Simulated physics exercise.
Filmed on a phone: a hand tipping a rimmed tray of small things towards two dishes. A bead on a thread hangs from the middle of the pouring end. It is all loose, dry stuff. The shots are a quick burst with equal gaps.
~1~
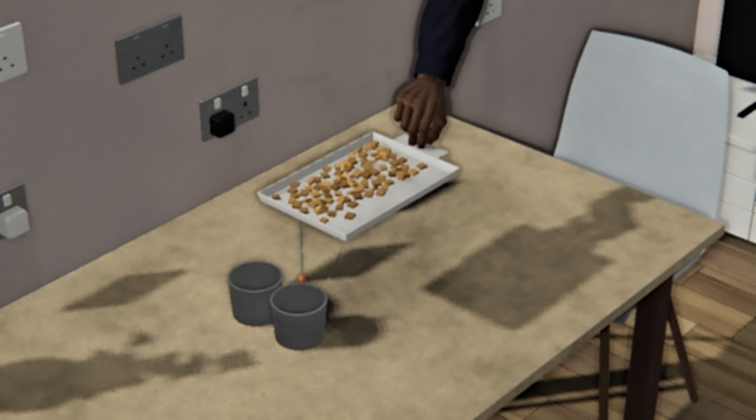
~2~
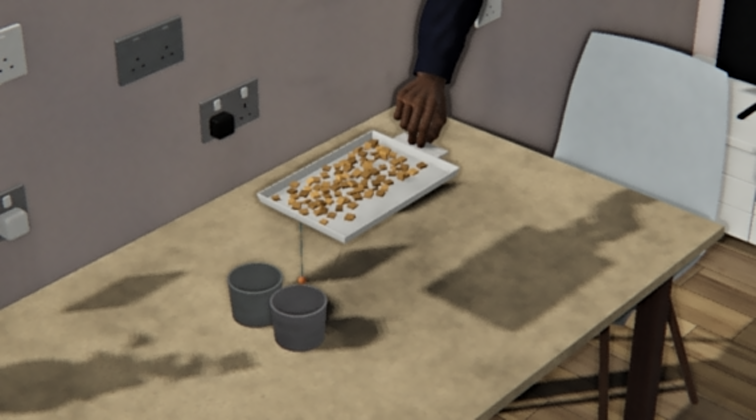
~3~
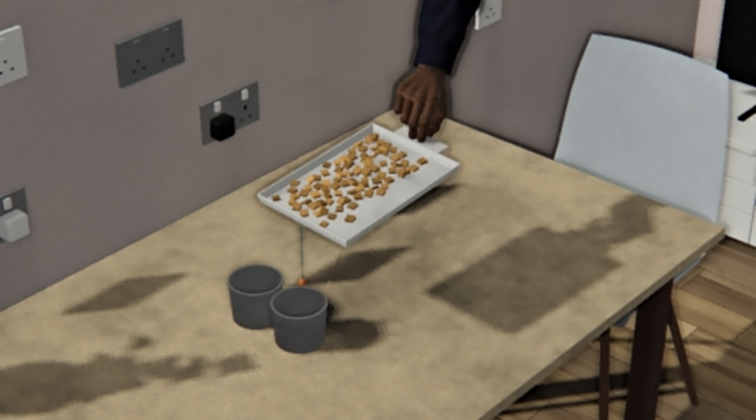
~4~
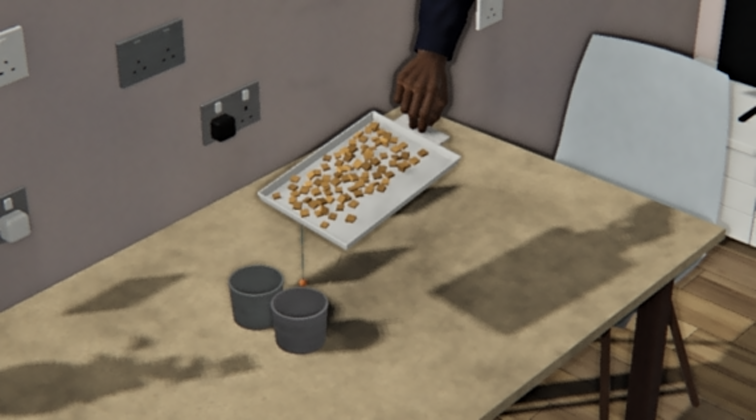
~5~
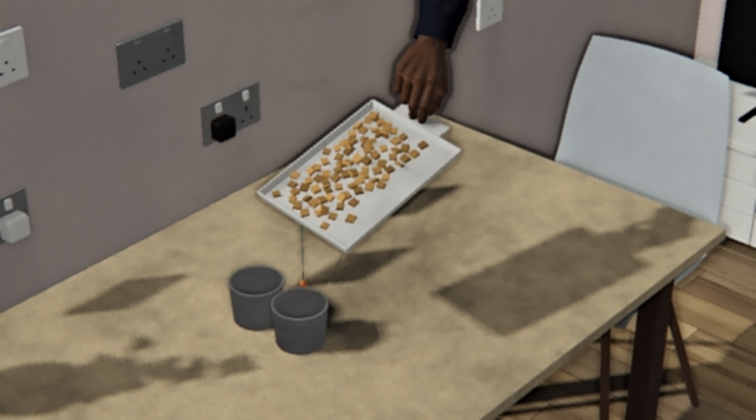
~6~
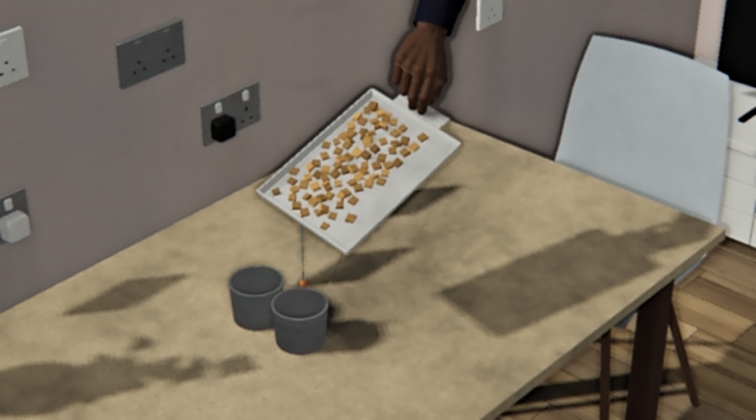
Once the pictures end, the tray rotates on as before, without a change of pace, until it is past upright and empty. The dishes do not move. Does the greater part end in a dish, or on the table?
They take only the smaller part between them.
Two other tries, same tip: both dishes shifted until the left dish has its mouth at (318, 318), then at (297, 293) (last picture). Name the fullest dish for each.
At the first place the left one, at the second the dish on the right.
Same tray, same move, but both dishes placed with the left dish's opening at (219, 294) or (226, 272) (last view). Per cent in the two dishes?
In turn 0 and 0 in a hundred.
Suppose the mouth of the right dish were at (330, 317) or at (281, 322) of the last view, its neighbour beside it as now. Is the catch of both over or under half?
First over half, then below a half.
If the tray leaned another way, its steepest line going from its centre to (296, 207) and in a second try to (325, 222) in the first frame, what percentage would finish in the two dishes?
In turn 80 and 30 in a hundred.
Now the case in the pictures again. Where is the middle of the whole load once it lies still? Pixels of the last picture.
Around (343, 358).
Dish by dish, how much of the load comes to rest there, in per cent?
The left dish has 0 per cent, the right dish has 0.
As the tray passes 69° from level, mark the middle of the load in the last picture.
Near (343, 240).
Soon, tray tipped steeply; most on the tray; about a quarter in the air.
A while on, tray tipped past a quarter turn; a stray few on the tray; a small part in the right dish; nearly all outside both; a stray few in the air.
Towards the end, tray tipped past a quarter turn; a small part in the right dish; nearly all outside both.
Finally, tray tipped past a quarter turn; a small part in the right dish; none in the left dish; nearly all outside both.
